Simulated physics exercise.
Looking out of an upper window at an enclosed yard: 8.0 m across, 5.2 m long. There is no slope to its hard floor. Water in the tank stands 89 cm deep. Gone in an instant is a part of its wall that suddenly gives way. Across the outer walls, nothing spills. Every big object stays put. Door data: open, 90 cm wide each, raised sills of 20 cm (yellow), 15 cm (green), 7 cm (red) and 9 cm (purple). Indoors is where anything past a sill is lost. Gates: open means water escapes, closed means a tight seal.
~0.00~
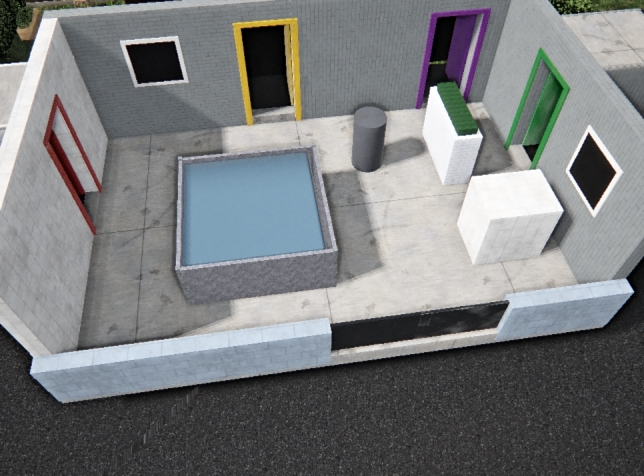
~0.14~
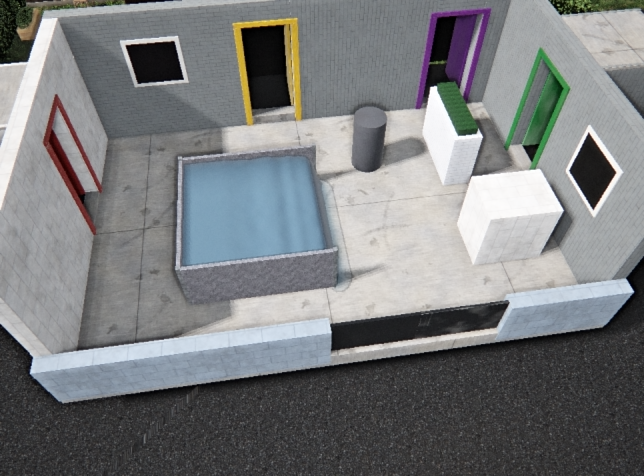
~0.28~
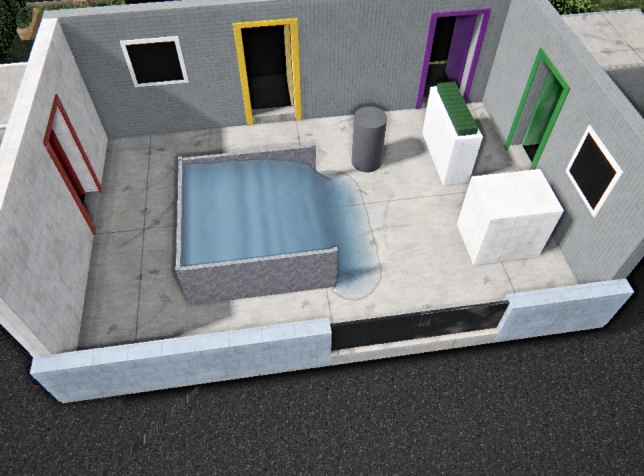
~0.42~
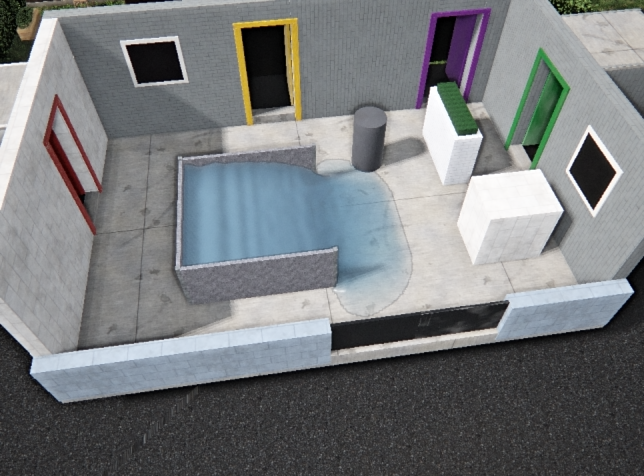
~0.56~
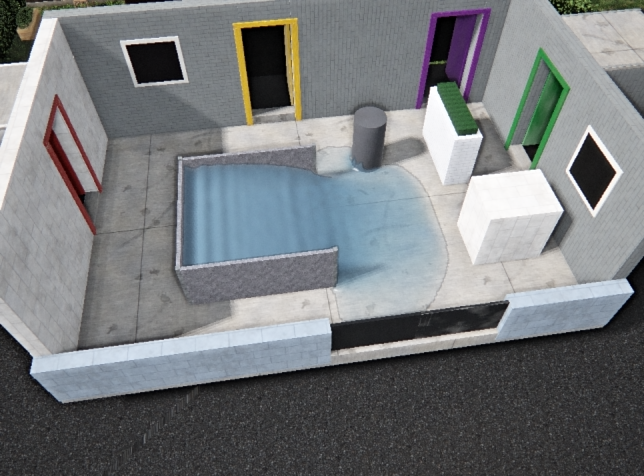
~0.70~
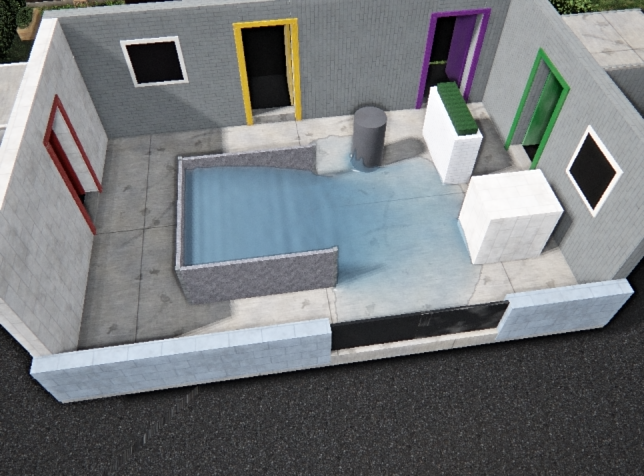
To begin with, a walled tank of still blue water stands in an enclosed yard with coloured doorways, a grey cylinder and white blocks. Its right side suddenly gives way and water pours out, fanning rightward over the flat floor, around the cylinder's base and up to the large white block.
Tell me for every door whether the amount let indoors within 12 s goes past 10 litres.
One by one: Yellow door: Limit not crossed. Green door: Limit crossed. Red door: Limit crossed. Purple door: Limit crossed.
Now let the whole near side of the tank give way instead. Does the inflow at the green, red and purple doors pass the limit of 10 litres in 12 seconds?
The green door comes out less than that, the red door more than that and the purple door more than that.
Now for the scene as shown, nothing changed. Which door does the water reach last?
The red door.
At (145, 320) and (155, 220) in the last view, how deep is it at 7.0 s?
5 and 2 cm.
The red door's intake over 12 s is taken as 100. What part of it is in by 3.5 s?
Fraction in by then: Around 0 per cent.
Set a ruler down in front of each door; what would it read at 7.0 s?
Depths: Yellow door 10 cm, green door 14 cm, red door 12 cm, purple door 18 cm.
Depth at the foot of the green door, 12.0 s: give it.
7.5 cm.
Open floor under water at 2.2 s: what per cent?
Wet share: About 50 %.
After 1.4 s water covers 40 % of the floor and is deepest (57 cm) near (589, 306); yellow door not reached, green door 23 cm at the sill, 9 L in, red door not reached, purple door not reached.
After 2.2 s water covers 50 % of the floor and is deepest (57 cm) near (556, 243); yellow door 4 cm at the sill, 0 L in, green door 33 cm at the sill, 76 L in, red door not reached, purple door 11 cm at the sill, 0 L in.
After 3.5 s water covers 60 % of the floor and is deepest (41 cm) near (540, 254); yellow door 8 cm at the sill, 0 L in, green door 24 cm at the sill, 169 L in, red door not reached, purple door 20 cm at the sill, 32 L in.
After 7.0 s water covers 95 % of the floor and is deepest (24 cm) near (74, 376); yellow door 10 cm at the sill, 0 L in, green door 14 cm at the sill, 199 L in, red door 12 cm at the sill, 15 L in, purple door 18 cm at the sill, 294 L in.
After 12.0 s water covers 95 % of the floor and is deepest (18 cm) near (162, 364); yellow door 14 cm at the sill, 0 L in, green door 7 cm at the sill, 200 L in, red door 11 cm at the sill, 126 L in, purple door 8 cm at the sill, 331 L in.
